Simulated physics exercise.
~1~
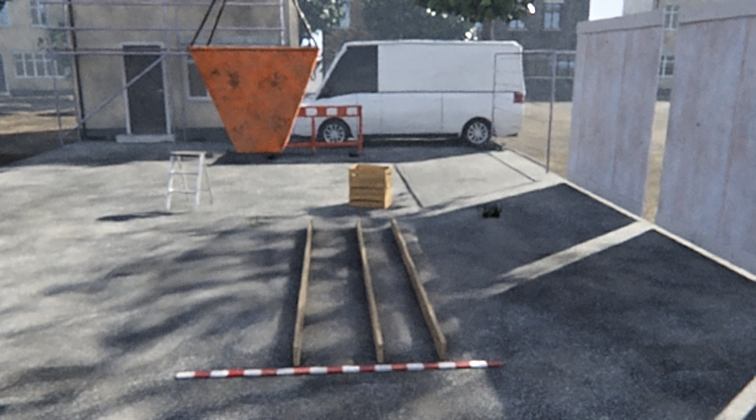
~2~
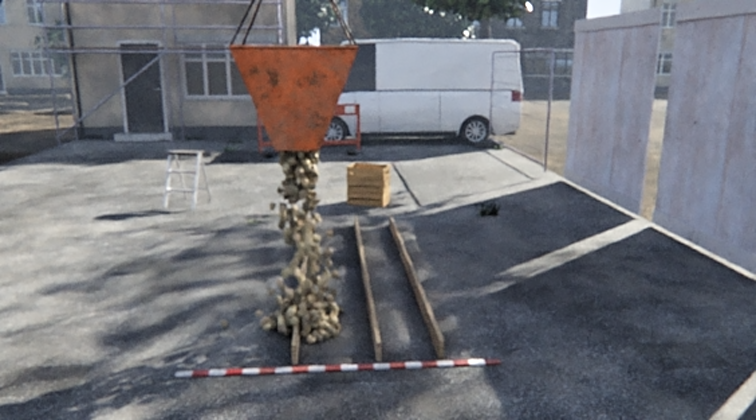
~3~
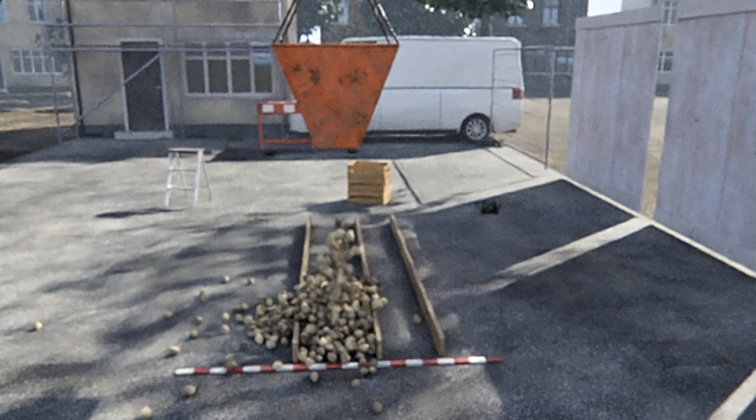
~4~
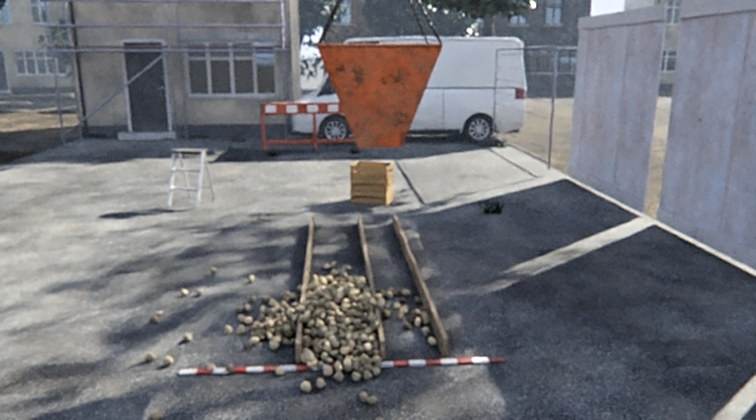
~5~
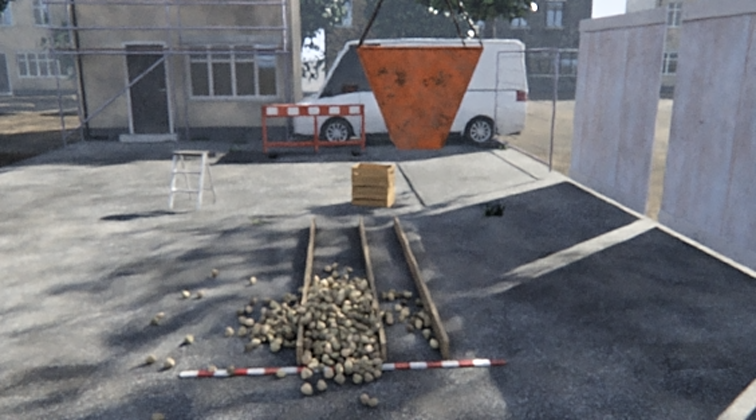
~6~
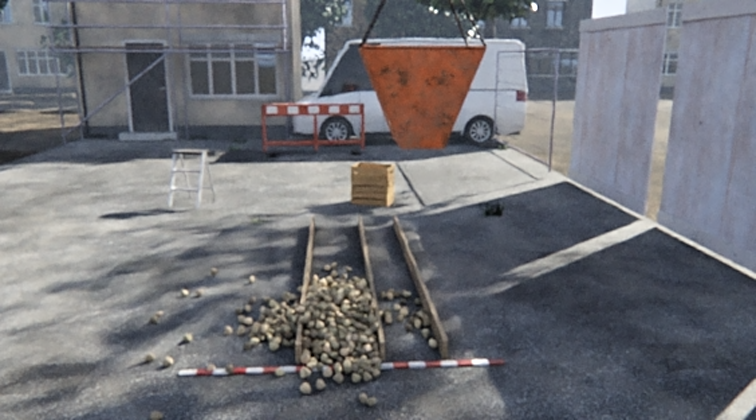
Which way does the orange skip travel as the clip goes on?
The orange skip travels to the right, hanging above the yard, and then comes to a stop.
